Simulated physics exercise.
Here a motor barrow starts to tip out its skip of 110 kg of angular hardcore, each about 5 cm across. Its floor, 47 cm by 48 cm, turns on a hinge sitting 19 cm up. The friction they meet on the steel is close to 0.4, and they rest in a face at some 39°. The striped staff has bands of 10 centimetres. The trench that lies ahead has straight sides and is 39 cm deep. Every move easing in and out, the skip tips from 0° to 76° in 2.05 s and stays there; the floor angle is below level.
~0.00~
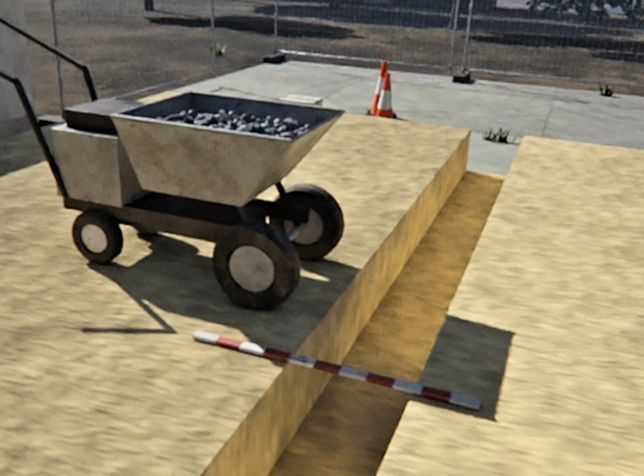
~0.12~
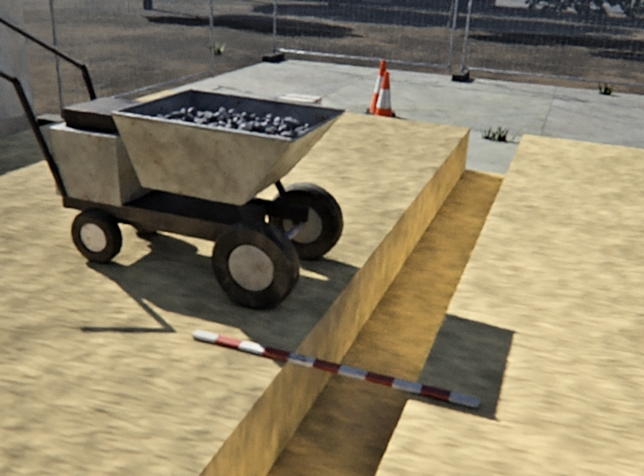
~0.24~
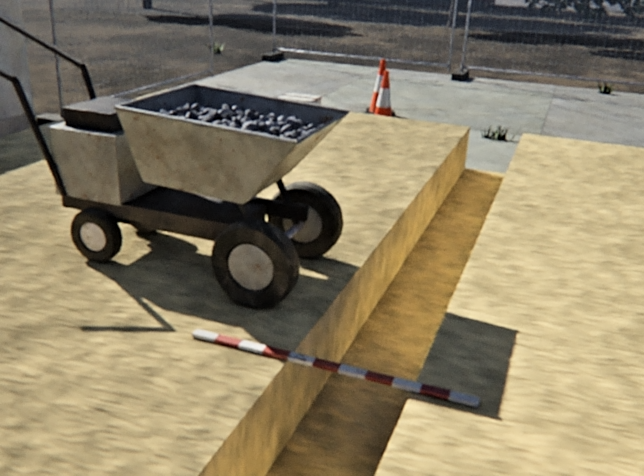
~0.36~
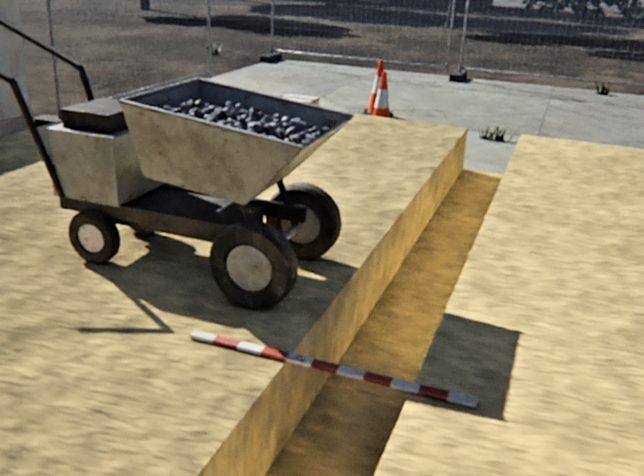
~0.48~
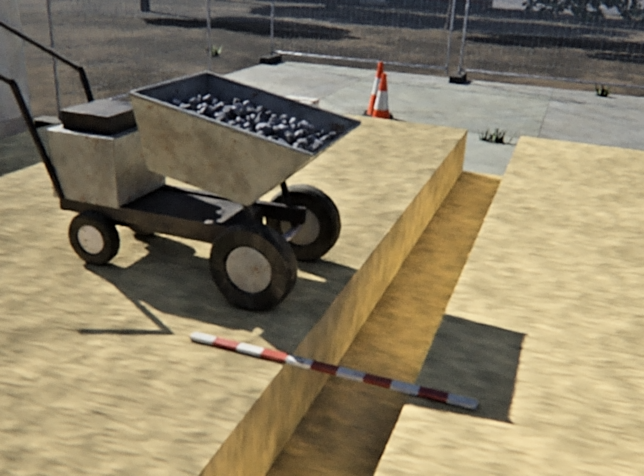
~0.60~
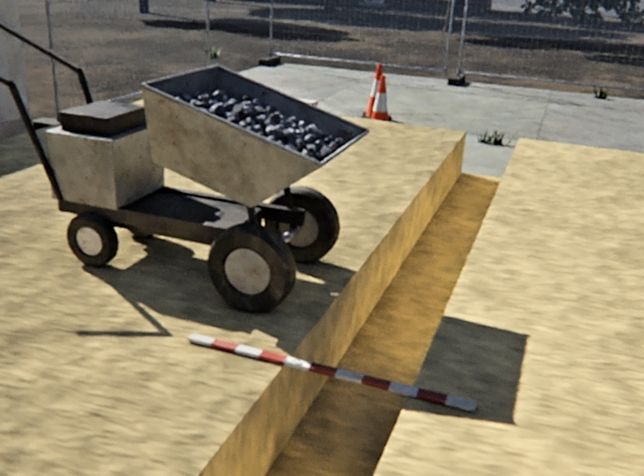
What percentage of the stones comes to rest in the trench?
About 80 per cent.
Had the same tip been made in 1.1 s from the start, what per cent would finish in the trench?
In that case some 70 per cent.
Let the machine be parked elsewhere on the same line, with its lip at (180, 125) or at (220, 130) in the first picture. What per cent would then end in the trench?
That gives roughly 65 per cent and roughly 100 per cent.
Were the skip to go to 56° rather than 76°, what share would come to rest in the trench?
It would be close to 5 percent.
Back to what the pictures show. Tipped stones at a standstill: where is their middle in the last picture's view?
I'd put it close to (412, 371).
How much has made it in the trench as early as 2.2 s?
Something like 30 in a hundred.
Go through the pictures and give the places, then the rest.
The first picture shows lip at (290, 142), floor tilted 0°, highest stones at (230, 120).
In the second picture, the skip is at 1°, its lip at (291, 141); the top of the load is at (223, 118); the stones move at 0.1 m/s on average.
In the third picture, the skip is at 3°, its lip at (296, 143); the top of the load is at (213, 113); the stones move at 0.2 m/s on average.
In the fourth picture, the skip is at 6°, its lip at (302, 148); the top of the load is at (208, 109); the stones move at 0.3 m/s on average.
The fifth picture shows lip at (311, 156), floor tilted 11°, highest stones at (208, 104); the stones move at 0.4 m/s on average.
In the sixth picture, the skip is at 16°, its lip at (321, 166); the top of the load is at (215, 98); the stones move at 0.4 m/s on average.
After 1.5 s the floor is at 64°; 100 % in the skip; the foremost stones are at (404, 244).
After 2.2 s the floor is at 76°; 59 % in the skip, 29 % in the trench, 12 % past the trench; the foremost stones are at (506, 312).
After 2.5 s the floor is at 76°; 29 % in the skip, 50 % in the trench, 21 % past the trench; the foremost stones are at (549, 346).
After 4.4 s the floor is at 76°; 0 % in the skip, 80 % in the trench, 20 % past the trench; the foremost stones are at (555, 350).
